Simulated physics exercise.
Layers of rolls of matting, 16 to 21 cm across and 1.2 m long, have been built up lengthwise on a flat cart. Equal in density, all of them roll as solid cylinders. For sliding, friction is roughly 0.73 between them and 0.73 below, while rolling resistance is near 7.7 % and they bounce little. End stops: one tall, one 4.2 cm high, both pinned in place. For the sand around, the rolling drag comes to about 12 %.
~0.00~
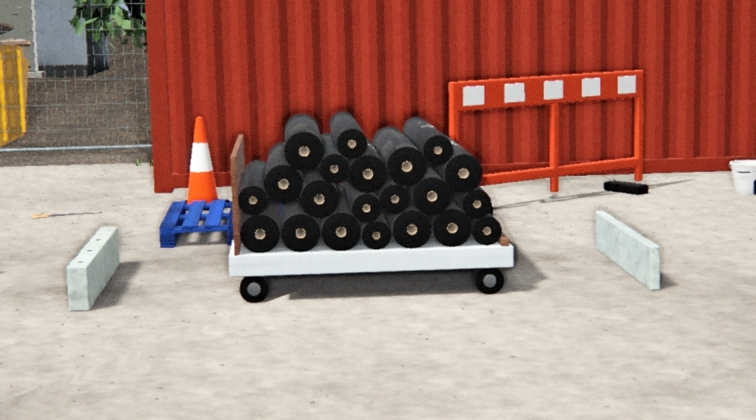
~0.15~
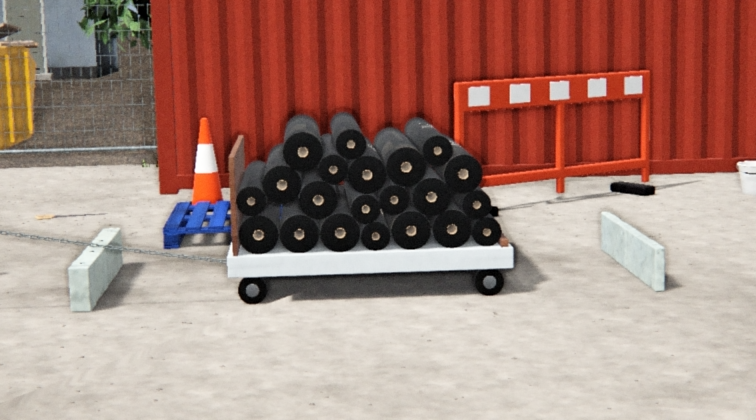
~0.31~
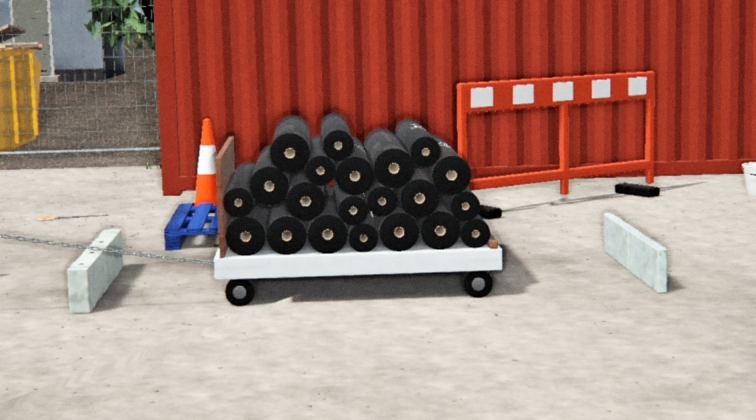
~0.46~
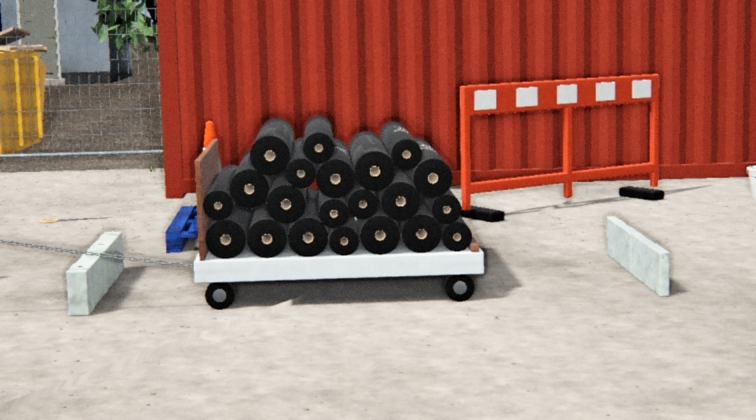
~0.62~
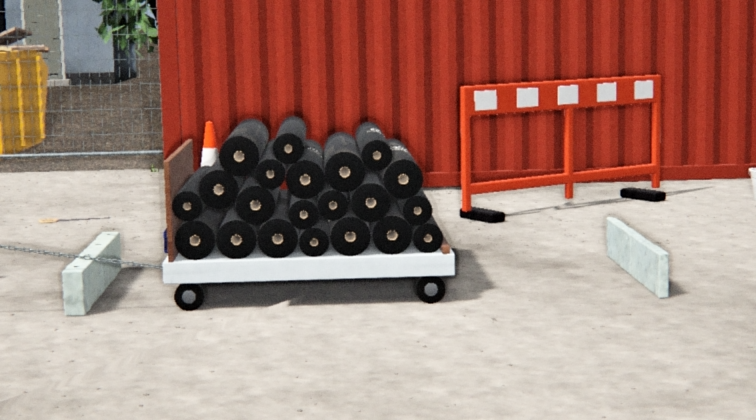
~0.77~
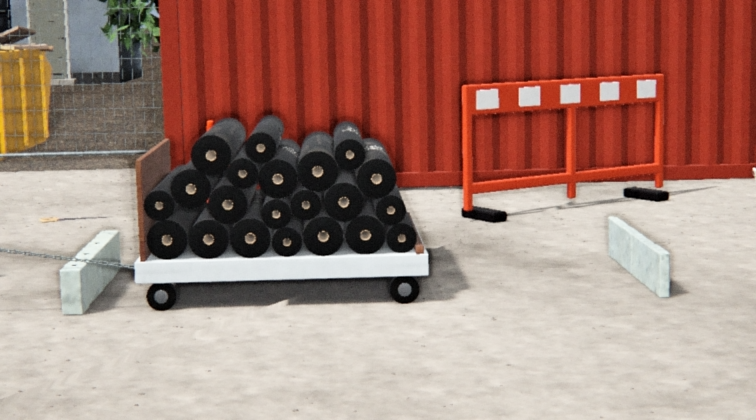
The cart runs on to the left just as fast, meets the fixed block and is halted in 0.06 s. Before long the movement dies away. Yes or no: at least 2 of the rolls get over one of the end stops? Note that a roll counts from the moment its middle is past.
No: 0 in total.
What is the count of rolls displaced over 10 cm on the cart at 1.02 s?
By that point it's 0 of them.
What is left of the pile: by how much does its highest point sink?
Roughly 0 cm.
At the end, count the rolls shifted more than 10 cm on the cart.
A total of 0.
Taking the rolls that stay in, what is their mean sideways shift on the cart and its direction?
They move about 0 cm toward the left side, on average.
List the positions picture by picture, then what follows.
In the first frame, 21 rolls, 7 on the base, highest (352, 144); left tall panel (53 cm) (235, 197); right batten (4.2 cm) (505, 239); blocks (77, 266) and (654, 246).
The second frame shows cart 2 cm to the left; stops (233, 197) and (505, 240); pile unchanged.
The third frame shows cart 9 cm to the left; stops (220, 199) and (494, 242); pile unchanged.
The fourth frame shows cart 19 cm to the left; stops (199, 201) and (475, 245); pile unchanged; bottom ones (226, 240) (267, 239) (308, 238) (344, 241) (380, 235) (422, 234) (457, 237).
The fifth frame shows cart 33 cm to the left; stops (168, 202) and (446, 247); pile unchanged.
The sixth frame shows cart 47 cm to the left; stops (140, 201) and (420, 247); pile unchanged.
After 1.02 s, cart 69 cm along; 0 now displaced over 10 cm; not one over the end stops.
After 1.34 s, cart 74 cm along; 0 now displaced over 10 cm; not one over the end stops.
In the end, by 2.3 s, 0 moved over 10 cm; not one over the end stops; top of the pile 68 cm high, from 66 cm.
